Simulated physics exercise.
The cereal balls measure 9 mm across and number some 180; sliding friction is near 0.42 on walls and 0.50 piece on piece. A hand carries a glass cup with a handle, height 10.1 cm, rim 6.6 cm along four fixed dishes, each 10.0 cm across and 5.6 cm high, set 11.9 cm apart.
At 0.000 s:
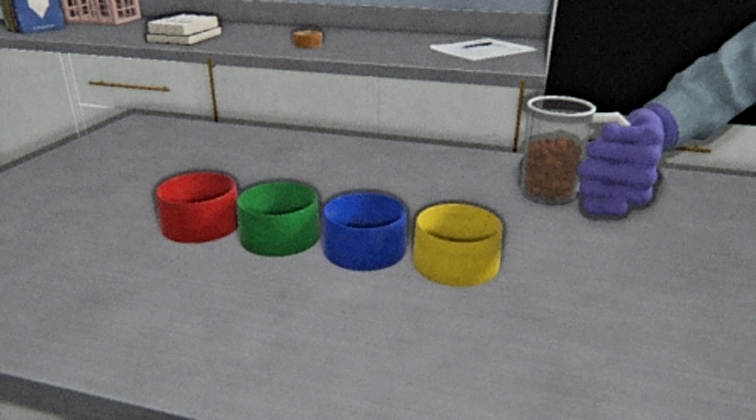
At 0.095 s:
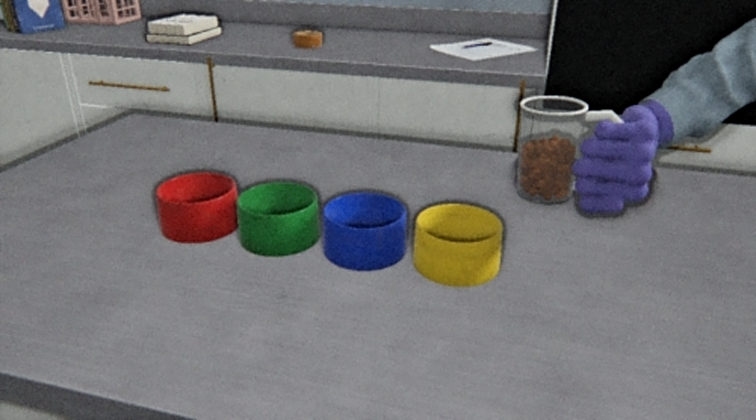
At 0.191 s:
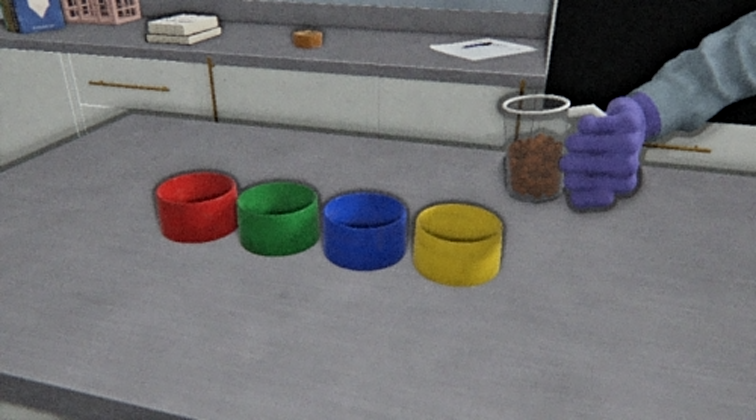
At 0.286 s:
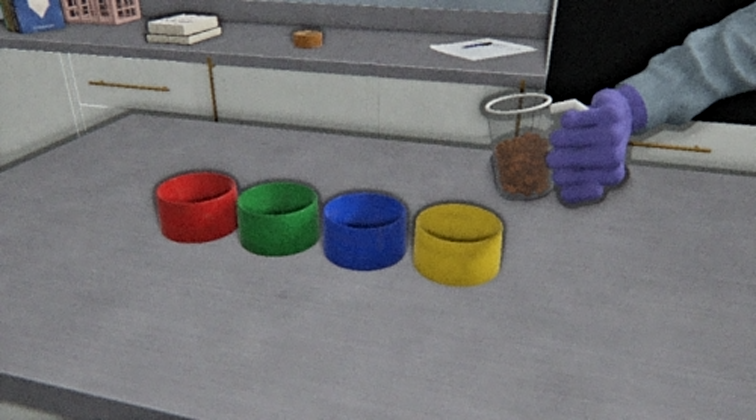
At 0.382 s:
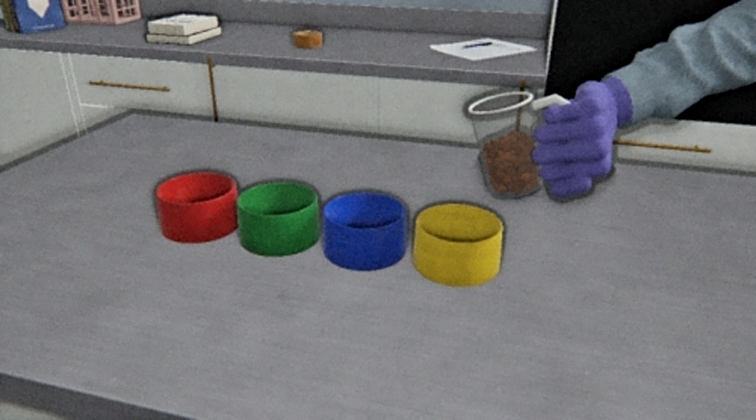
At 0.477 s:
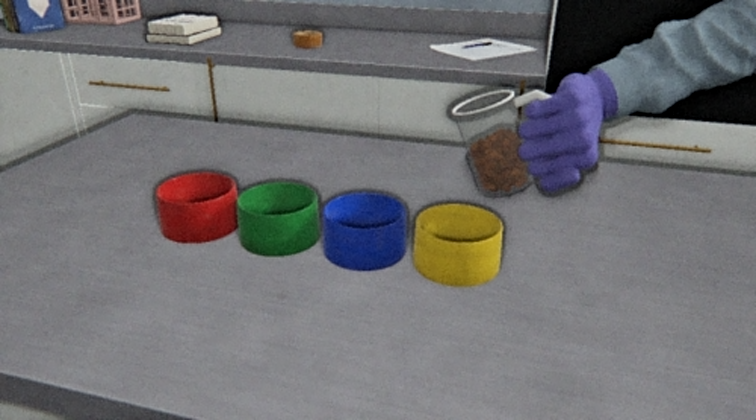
A gloved hand moves a clear cup of brown pieces left while gradually tilting it leftward.
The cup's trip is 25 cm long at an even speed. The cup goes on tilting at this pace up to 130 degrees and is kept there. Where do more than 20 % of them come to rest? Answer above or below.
Red dish: Below; blue dish: Below; green dish: Above; yellow dish: Below; on the counter: Below.
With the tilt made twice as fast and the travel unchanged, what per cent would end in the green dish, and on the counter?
In that case green 20, counter 40.
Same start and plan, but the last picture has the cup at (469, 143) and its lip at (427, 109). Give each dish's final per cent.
Red 0, blue 0, green 100, yellow 0.
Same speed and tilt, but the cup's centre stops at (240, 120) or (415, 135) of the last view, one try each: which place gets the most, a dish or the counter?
Most goes to: Red, then blue.
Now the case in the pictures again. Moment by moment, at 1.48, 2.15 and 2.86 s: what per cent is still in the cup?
About 100, 95, 0.
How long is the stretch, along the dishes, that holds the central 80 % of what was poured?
Roughly 5 cm.
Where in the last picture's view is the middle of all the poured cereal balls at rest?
At about (281, 225).
After 1.48 s, tilt 71 degrees; cup holds 100 %.
After 2.15 s, tilt 105 degrees; cup holds 95 %, green 5 %.
After 2.86 s, tilt 130 degrees; cup holds 0 %, green 100 %.
By 3.2 s all is still; red 0 %, blue 0 %, green 100 %, yellow 0 %, counter 0 %.
